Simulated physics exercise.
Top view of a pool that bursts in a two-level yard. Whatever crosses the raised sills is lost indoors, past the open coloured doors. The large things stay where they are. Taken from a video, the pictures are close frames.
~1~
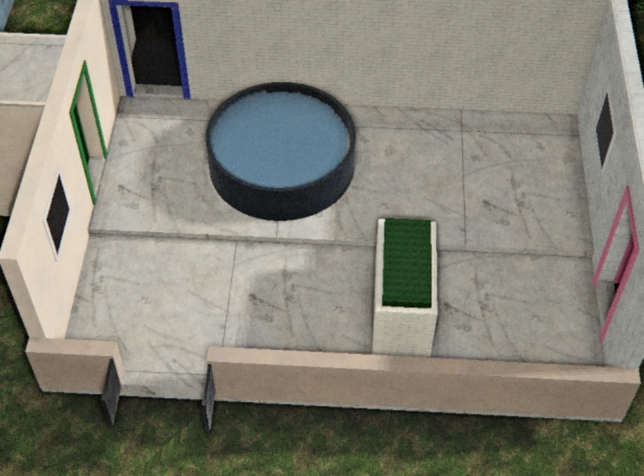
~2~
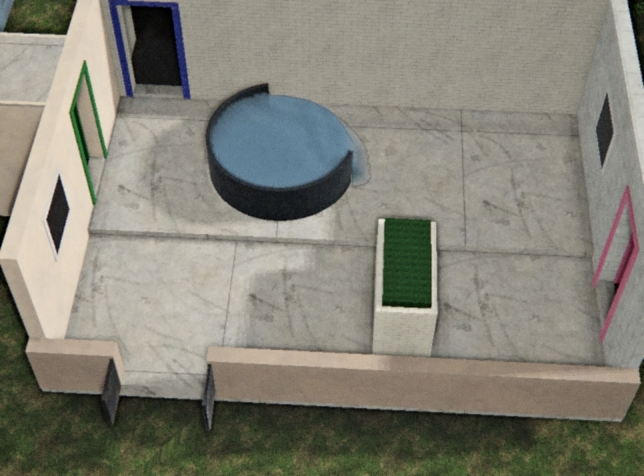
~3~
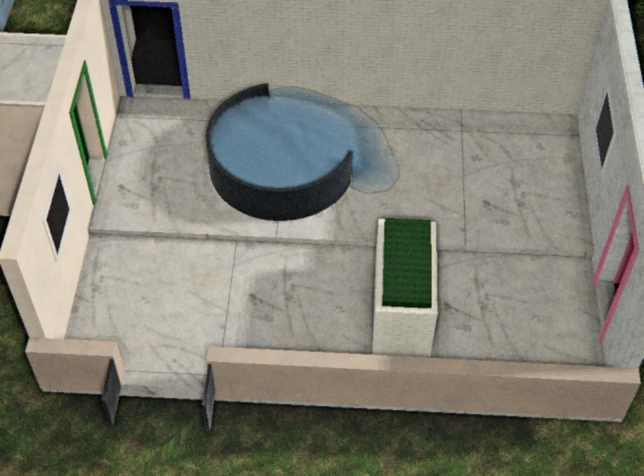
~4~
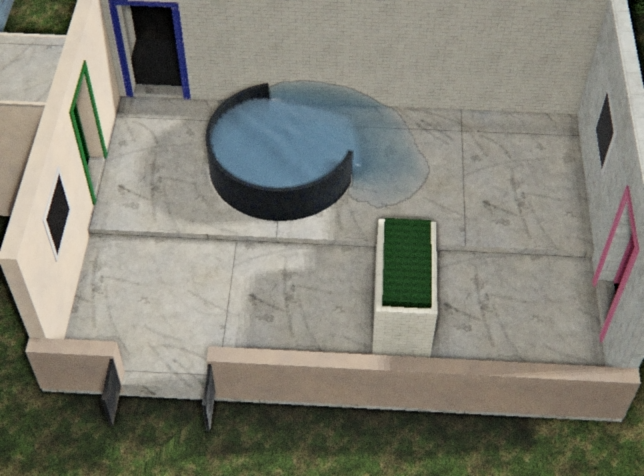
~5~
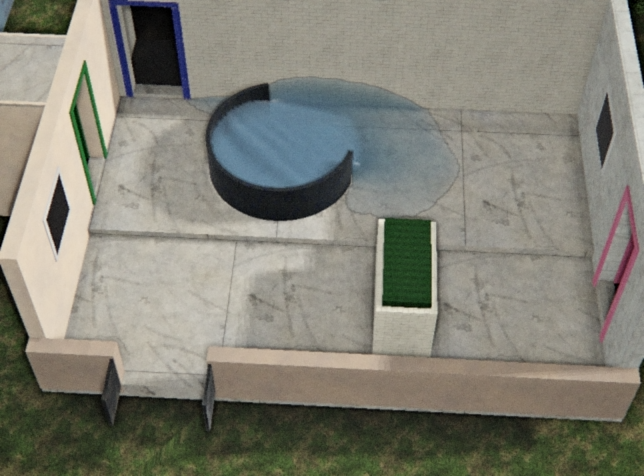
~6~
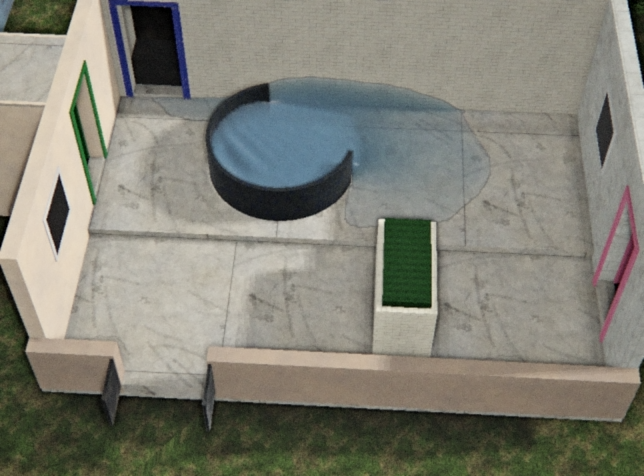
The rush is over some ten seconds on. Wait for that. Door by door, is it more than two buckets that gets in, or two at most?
Green door - two at most; blue door - two at most; pink door - two at most.
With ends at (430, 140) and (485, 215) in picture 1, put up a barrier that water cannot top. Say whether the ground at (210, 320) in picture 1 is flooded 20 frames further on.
Spared.
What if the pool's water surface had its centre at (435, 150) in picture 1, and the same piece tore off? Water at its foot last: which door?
The green door.
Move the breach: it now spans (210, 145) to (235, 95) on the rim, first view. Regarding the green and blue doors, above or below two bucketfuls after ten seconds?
In brief, the green exceeds the mark and the blue exceeds the mark.
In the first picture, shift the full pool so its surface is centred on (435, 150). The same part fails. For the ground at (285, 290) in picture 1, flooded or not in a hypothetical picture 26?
Untouched.
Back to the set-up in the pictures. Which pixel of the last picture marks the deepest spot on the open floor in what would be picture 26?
It should be close to (601, 393).
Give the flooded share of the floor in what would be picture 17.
My guess is around 35 in a hundred.
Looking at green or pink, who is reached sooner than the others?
Answer: The green door.
A moment on, water covers 35 % of the floor; the green door not reached, the blue door wet at the sill, nothing in, the pink door not reached.
Next, water covers 35 % of the floor; the green door wet at the sill, nothing in, the blue door wet at the sill, nothing in, the pink door not reached.
Then, water covers 55 % of the floor; the green door under two buckets in, the blue door wet at the sill, nothing in, the pink door wet at the sill, nothing in.
Later, water covers 80 % of the floor; the green door under two buckets in, the blue door under two buckets in, the pink door wet at the sill, nothing in.
In the end, water covers 85 % of the floor; the green door under two buckets in, the blue door under two buckets in, the pink door wet at the sill, nothing in.
